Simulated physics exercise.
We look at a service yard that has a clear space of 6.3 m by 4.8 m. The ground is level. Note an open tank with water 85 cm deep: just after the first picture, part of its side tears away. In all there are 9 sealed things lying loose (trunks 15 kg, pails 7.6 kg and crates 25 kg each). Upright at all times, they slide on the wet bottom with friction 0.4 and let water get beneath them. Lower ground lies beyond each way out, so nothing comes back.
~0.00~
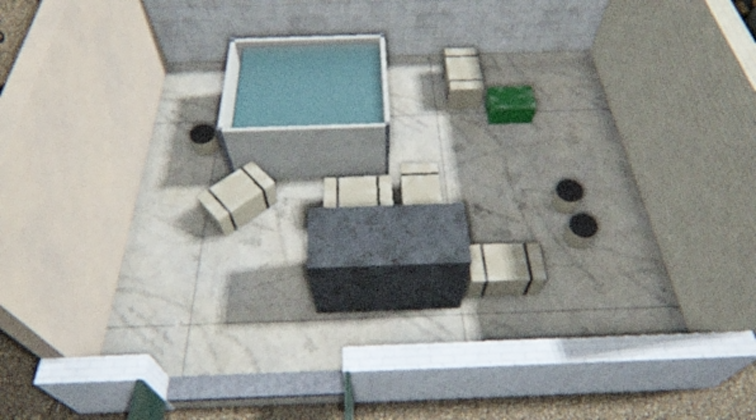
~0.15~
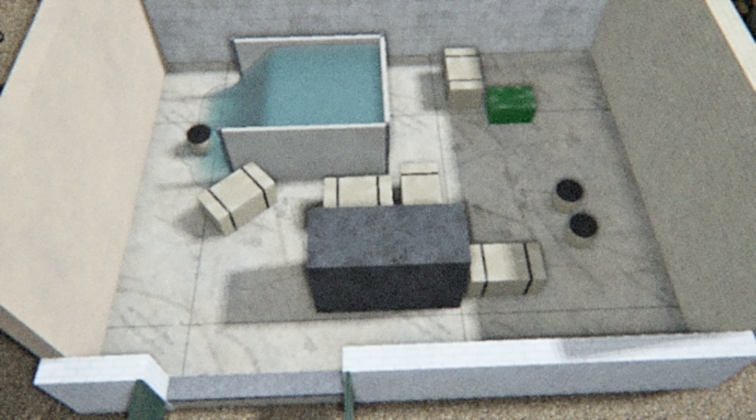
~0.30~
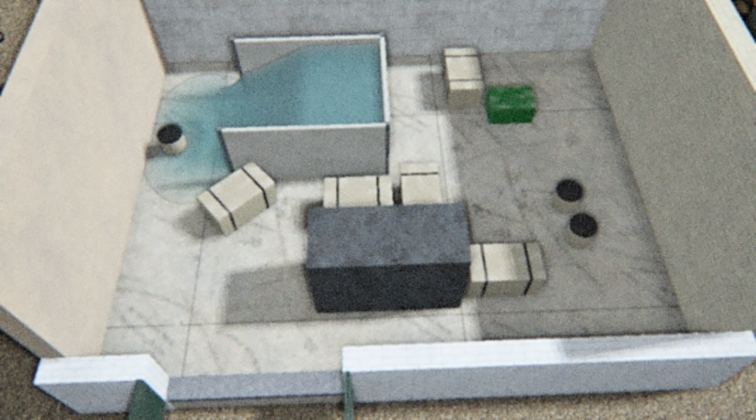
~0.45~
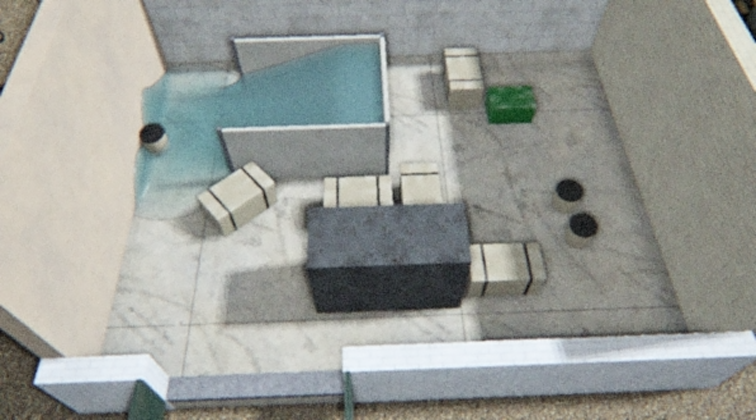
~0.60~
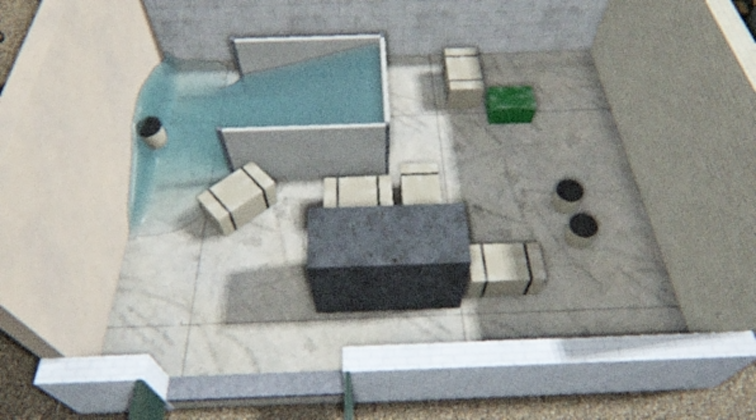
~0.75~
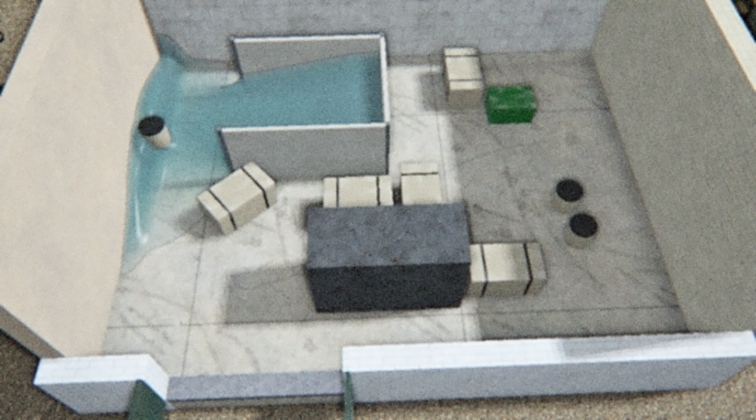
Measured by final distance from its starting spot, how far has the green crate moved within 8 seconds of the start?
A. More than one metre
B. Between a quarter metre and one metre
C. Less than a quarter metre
C.
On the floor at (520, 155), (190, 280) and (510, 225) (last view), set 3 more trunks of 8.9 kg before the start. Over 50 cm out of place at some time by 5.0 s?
Spot by spot, in turn: Falls short, exceeds it, falls short.
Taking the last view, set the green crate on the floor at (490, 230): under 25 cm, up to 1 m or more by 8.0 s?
As it turns out, it barely budges.
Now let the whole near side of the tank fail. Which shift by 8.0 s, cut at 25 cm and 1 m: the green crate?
Result: The green crate remains where it was.
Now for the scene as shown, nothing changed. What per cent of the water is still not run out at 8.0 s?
About 72 in a hundred parts of the water.
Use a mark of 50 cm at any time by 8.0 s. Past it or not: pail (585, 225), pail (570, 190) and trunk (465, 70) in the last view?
Results in listed order: Exceeds / exceeds / exceeds.
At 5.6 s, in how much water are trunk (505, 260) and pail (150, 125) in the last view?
Depths: Near 4 cm, then near 6 cm.
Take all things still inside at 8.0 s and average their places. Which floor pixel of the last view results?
Mean floor pixel: About (463, 229).
After 1.6 s the green crate is near (512, 97), 0.0 m from its start, aground; 0 of 9 are out; 0 afloat.
After 3.6 s the green crate is near (514, 99), 0.0 m from its start, aground; 0 of 9 are out; 0 afloat.
After 5.6 s the green crate is near (514, 99), 0.0 m from its start, aground; 0 of 9 are out; 2 afloat.
After 8.0 s the green crate is near (514, 99), 0.0 m from its start, aground; 0 of 9 are out; 2 afloat.
